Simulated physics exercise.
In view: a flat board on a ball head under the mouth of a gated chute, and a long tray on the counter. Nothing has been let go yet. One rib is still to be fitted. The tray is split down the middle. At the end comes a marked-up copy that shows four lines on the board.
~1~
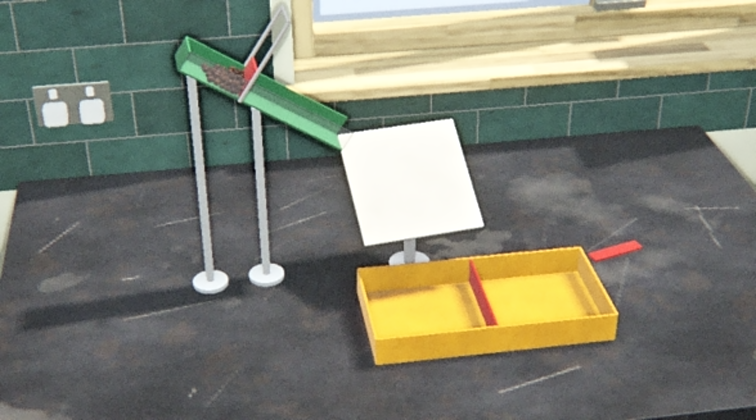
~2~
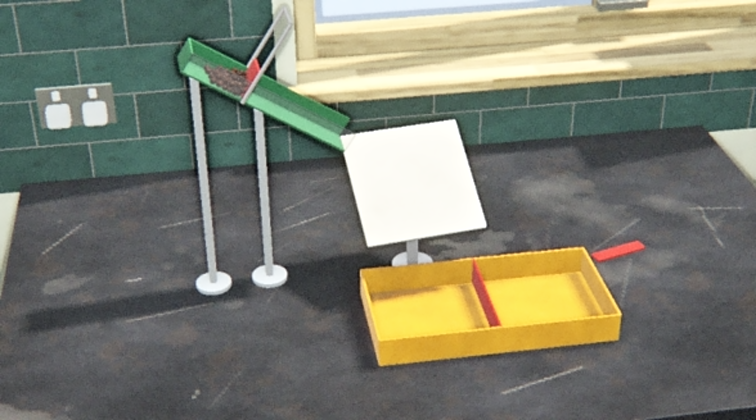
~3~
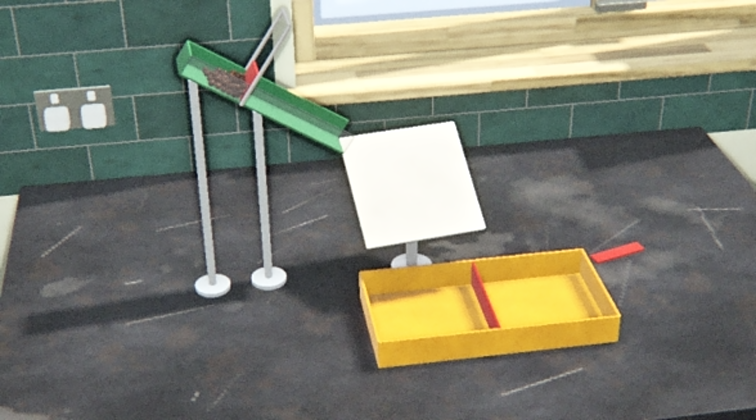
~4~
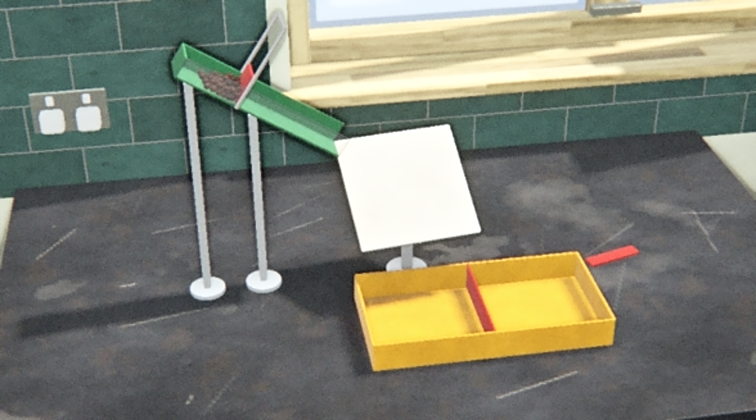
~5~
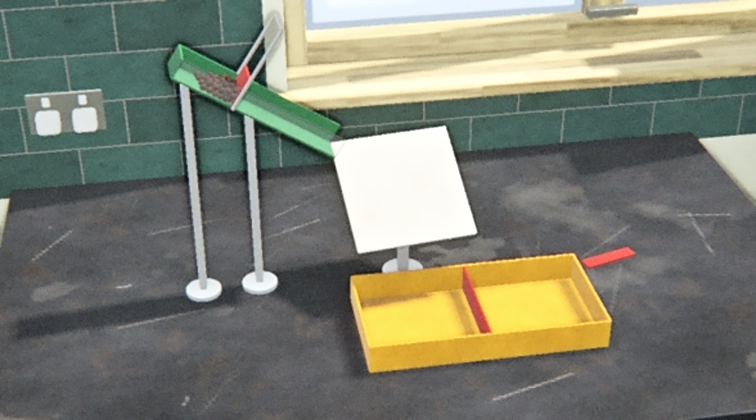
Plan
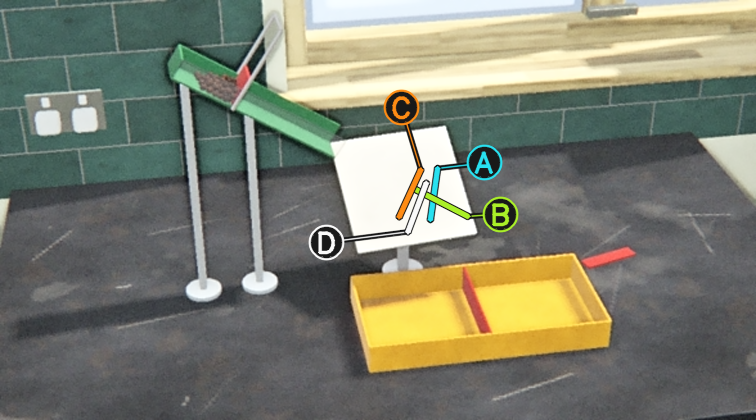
On a dark kitchen counter, small brown balls sitting behind a gate in a green chute, nothing moving beside a divided yellow tray.
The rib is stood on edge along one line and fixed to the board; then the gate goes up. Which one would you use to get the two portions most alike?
Line B does it best.
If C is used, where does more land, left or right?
The left half.
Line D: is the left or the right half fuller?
Left.
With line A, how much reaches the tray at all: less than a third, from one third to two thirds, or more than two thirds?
More than two thirds.
On the marked copy, line A from (437, 168) to (430, 219); line B from (415, 189) to (467, 216); line C from (420, 169) to (399, 216); line D from (426, 183) to (407, 231).
With A, of what is caught, nearly all in the left half, a stray few in the right.
With B, of what is caught, about half in the left half, about half in the right.
With C, of what is caught, nearly all in the left half, a small part in the right.
With D, of what is caught, most in the left half, a small part in the right.
